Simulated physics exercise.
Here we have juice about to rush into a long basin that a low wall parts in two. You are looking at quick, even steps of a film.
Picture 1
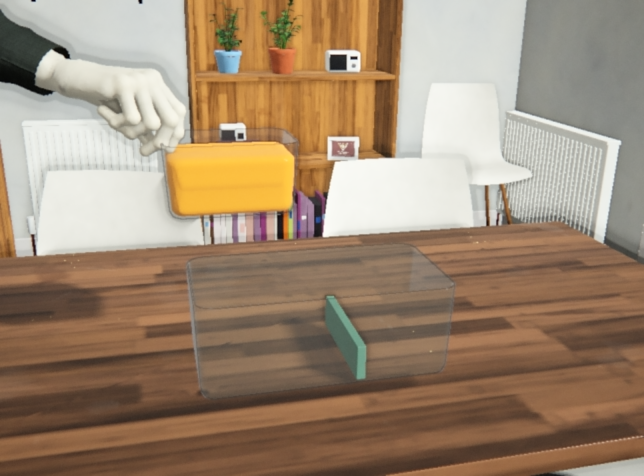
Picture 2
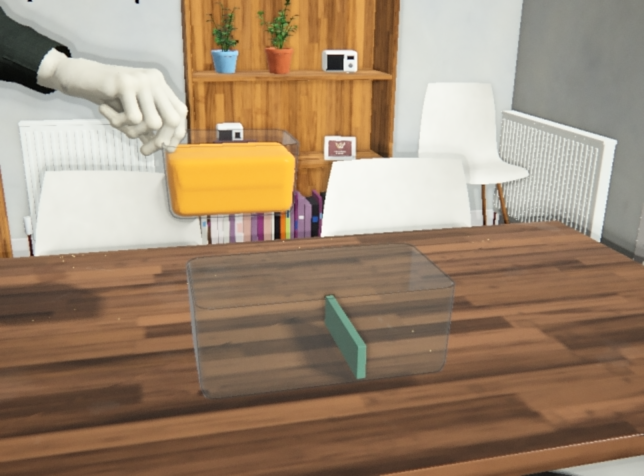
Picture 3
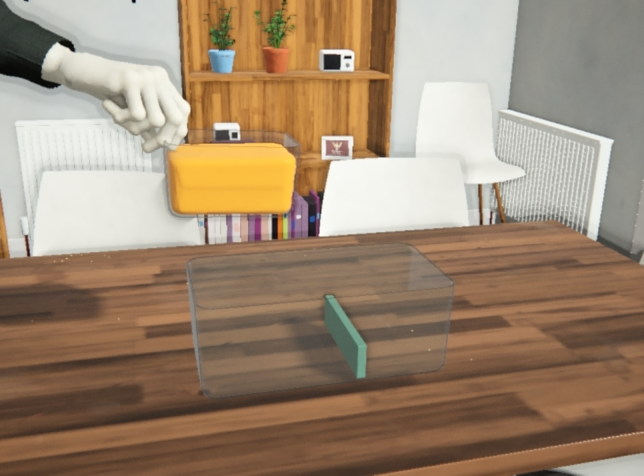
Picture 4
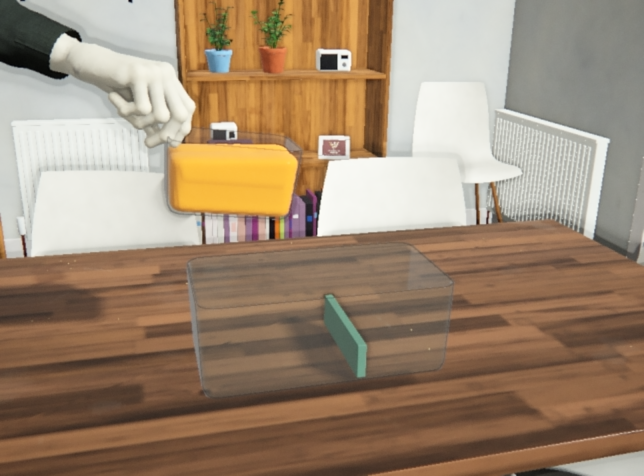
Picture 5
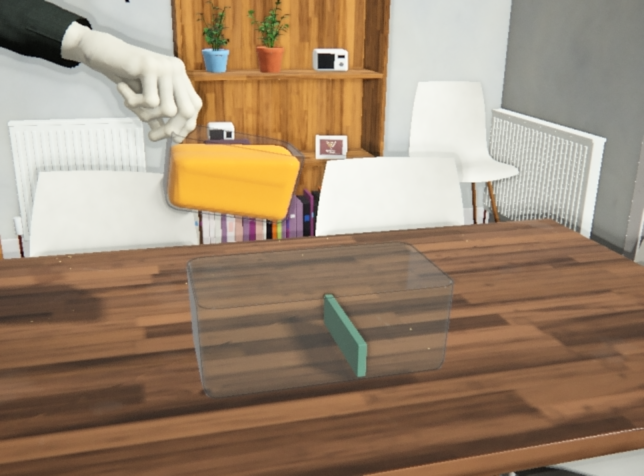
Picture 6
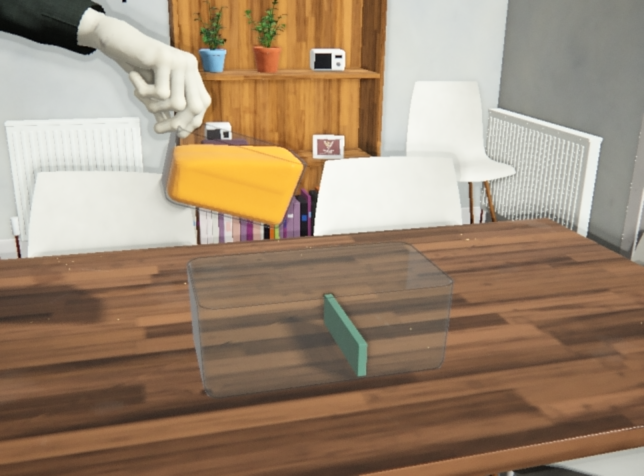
A white hand slowly tilts an orange-filled clear container rightward above a divided clear basin.
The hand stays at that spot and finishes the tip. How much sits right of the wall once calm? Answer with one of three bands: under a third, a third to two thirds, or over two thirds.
A third to two thirds.
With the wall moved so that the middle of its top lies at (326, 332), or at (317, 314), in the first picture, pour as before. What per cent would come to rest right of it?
Roughly 60 % and then 70 %.
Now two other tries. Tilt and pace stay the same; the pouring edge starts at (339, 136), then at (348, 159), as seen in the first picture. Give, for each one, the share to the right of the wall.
First try 70 %, second try 75 %.
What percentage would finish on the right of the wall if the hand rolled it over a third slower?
About 55 %.
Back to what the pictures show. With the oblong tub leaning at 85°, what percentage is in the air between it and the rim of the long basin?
Roughly 40 per cent.
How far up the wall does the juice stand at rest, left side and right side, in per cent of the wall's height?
Once it settles, the left reaches around 40 and the right around 40.
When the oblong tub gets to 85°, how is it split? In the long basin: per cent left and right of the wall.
Left part close to 5 in a hundred, right part close to 20.
A moment on, the oblong tub is tipped on its side and 34 per cent is still to pour, 7 is left of the wall and 20 right of it.
Next, the oblong tub is tipped right over and 3 per cent is still to pour, 50 is left of the wall and 42 right of it.
Then the oblong tub is tipped right over and 0 per cent is still to pour, 57 is left of the wall and 41 right of it.
Later the oblong tub is tipped right over and 0 per cent is still to pour, 57 is left of the wall and 41 right of it.
At rest 57 per cent lies left of the wall, 41 right of it and 2 outside.
